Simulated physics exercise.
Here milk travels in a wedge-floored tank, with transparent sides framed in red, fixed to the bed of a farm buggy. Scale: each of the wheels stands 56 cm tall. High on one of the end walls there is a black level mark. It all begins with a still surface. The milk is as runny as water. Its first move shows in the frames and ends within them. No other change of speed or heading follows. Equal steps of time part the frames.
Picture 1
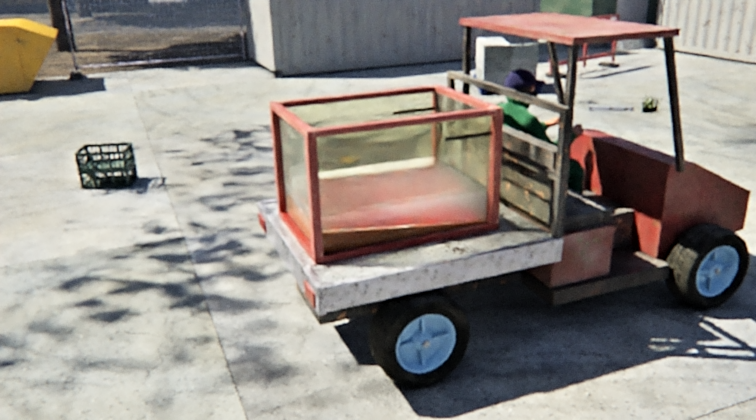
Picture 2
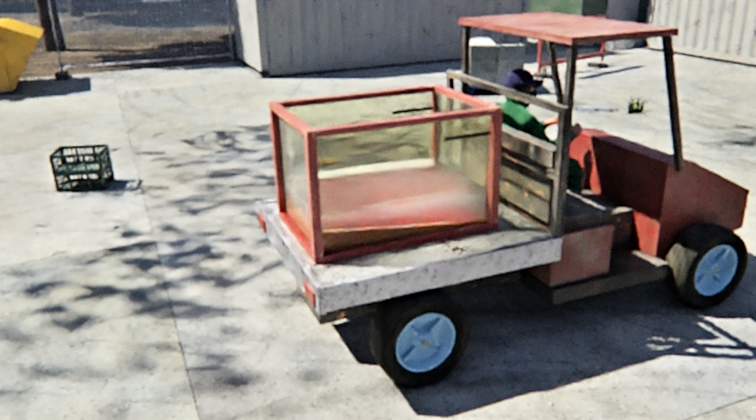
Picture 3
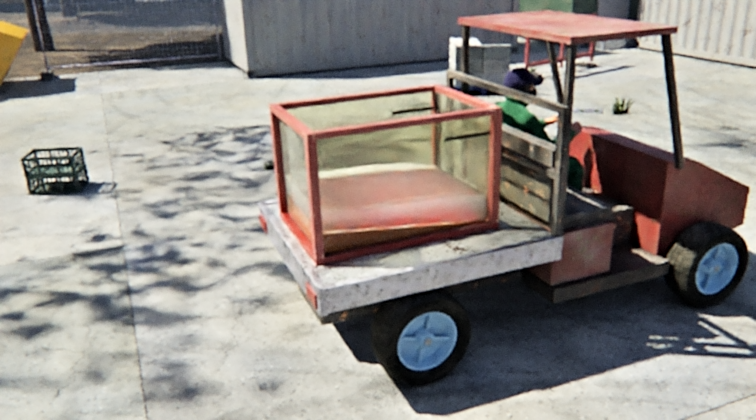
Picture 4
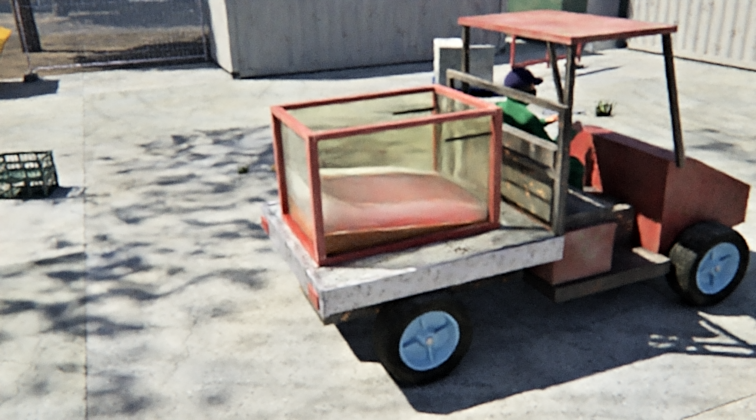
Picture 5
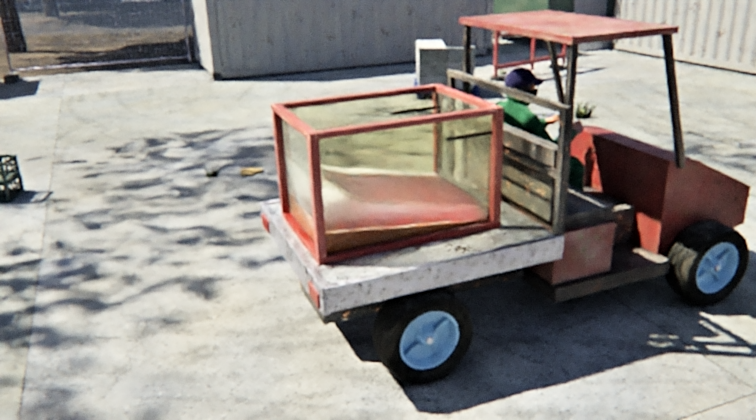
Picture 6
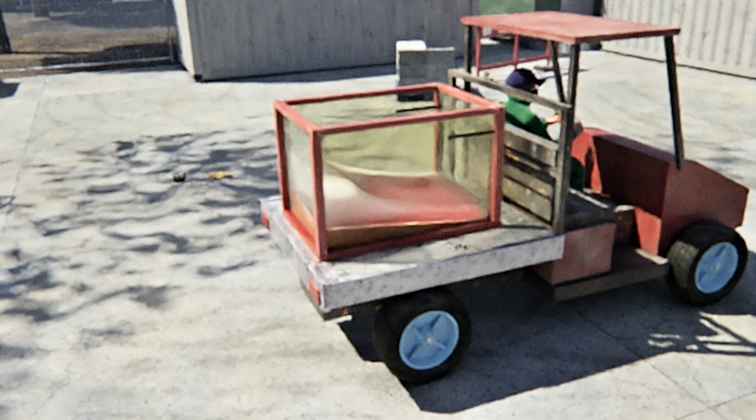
We see a red-roofed utility cart with a driver in green roll to the right across a paved yard, gathering speed past a dark crate, as the milk in its red-framed clear tank slopes upward towards the back.
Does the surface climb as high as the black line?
At that wall the milk gets there.
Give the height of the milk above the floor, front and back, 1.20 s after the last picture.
Front 22 cm, back 14 cm.
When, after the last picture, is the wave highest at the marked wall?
Around 0.8 s.
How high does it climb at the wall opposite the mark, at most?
It peaks near 59 cm.
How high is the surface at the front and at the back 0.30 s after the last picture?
Front 12 cm, back 34 cm.
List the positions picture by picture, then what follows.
In the first frame, the surface is at (471, 185) by the front wall; at (327, 207) by the back wall; it lies level with the rim line; the front is on the right, levels are read along the near wall; the black line, on the front wall, is at (477, 135); a wheel hub at (429, 348).
In the second frame, the surface is at (471, 185) by the front wall; at (327, 204) by the back wall; it lies level with the rim line.
In the third frame, the surface is at (471, 192) by the front wall; at (327, 200) by the back wall; it climbs 7° towards the back.
In the fourth frame, the surface is at (472, 199) by the front wall; at (328, 189) by the back wall; it climbs 14° towards the back.
In the fifth frame, the surface is at (328, 174) by the back wall; it climbs 20° towards the back.
In the sixth frame, the surface is at (329, 164) by the back wall; it climbs 22° towards the back; a wheel hub at (433, 344).
Then, 0.30 s after the last picture, the surface is 13 cm up at the front and 34 cm at the back; nothing has left.
Then, 0.75 s after the last picture, the surface is 43 cm up at the front and 19 cm at the back; nothing has left.
Then, 1.20 s after the last picture, the surface is 23 cm up at the front and 14 cm at the back; nothing has left.
Then, 2.99 s after the last picture, the waves are smaller; the highest at the front wall was 57 cm, at 0.80 s after the last picture, against a line at 55 cm.
